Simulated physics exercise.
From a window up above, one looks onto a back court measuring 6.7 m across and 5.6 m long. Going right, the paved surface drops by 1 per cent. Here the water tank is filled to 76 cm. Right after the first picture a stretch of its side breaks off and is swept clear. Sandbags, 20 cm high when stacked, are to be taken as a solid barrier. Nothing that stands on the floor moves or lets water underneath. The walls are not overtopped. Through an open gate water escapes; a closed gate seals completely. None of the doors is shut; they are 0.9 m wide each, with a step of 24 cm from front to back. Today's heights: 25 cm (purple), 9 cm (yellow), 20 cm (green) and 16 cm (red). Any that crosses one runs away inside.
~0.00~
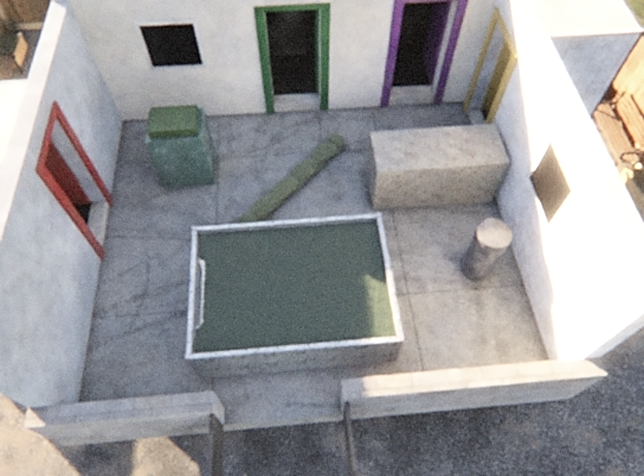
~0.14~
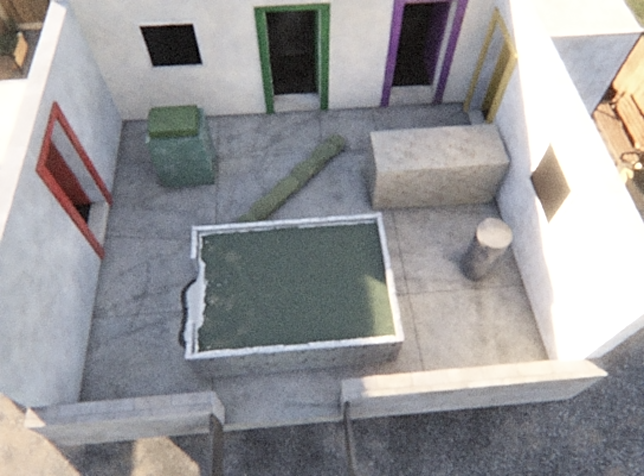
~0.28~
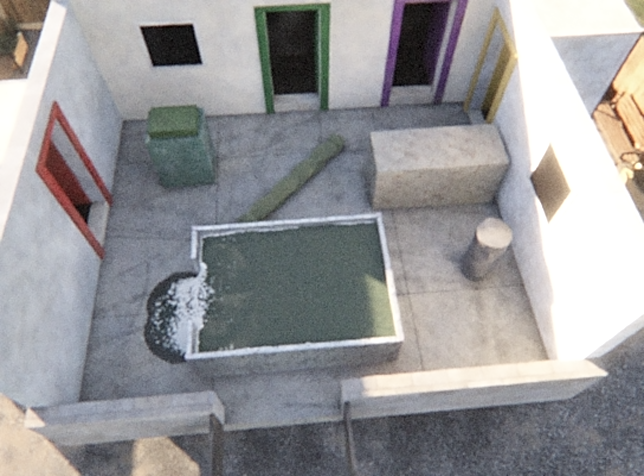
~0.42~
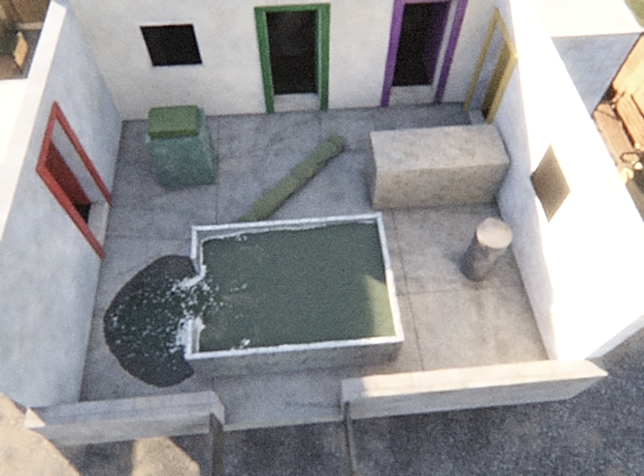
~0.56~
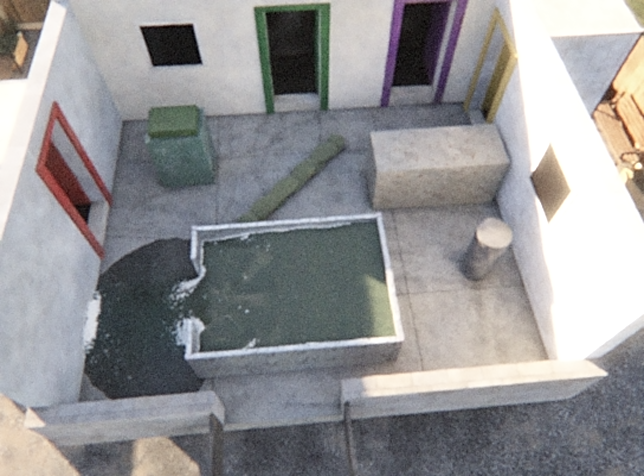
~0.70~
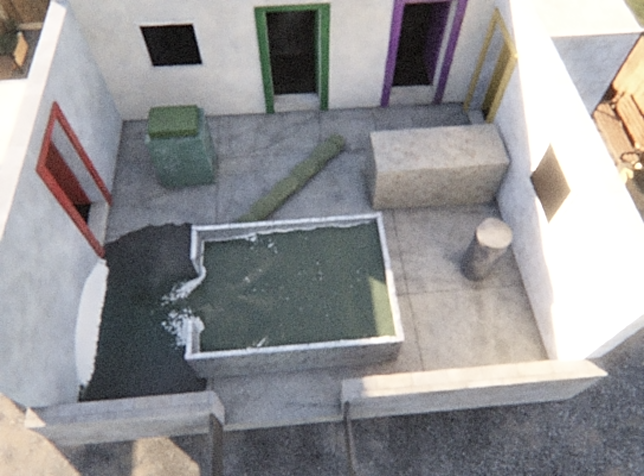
A raised tank of dark green water stood still in a walled court, then its left side broke open and water gushed out, spreading in a dark pool across the paving to the left wall.
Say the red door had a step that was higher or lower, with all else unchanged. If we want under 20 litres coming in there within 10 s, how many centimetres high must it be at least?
About 14 centimetres.
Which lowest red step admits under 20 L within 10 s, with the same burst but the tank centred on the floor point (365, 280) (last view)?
Then roughly 21 cm.
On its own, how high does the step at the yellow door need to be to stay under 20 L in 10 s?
Door yellow, min height approx. 17 cm.
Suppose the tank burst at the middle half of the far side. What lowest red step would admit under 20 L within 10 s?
A minimum of about 8.5 cm.
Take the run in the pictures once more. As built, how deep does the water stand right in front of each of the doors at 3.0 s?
Door by door, in centimetres - purple 0, yellow 0, green 1, red 18.
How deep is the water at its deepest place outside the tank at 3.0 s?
Close to 38 centimetres.
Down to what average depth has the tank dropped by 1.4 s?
Close to 57 cm deep on average.
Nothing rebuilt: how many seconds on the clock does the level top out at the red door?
Around 2.0 seconds.
After 1.4 s water covers 15 % of the floor, deepest (56 cm) near (77, 419); 18 cm at the red door, 0 litres in over its 16 cm step.
After 3.0 s water covers 40 % of the floor, deepest (38 cm) near (103, 331); 18 cm at the red door, 7 litres in over its 16 cm step.
After 10.0 s water covers 95 % of the floor, deepest (20 cm) near (474, 165); 7 cm at the red door, 10 litres in over its 16 cm step.
At the red door as built, the water arrived by 0.9 s and peaked near 19 cm at 2.0 s.
Run again over the same 10 s with other heights there, 39 litres in over 11.5 cm, 10 litres over 16 cm. The limit of 20 litres is kept from about 14 cm up.
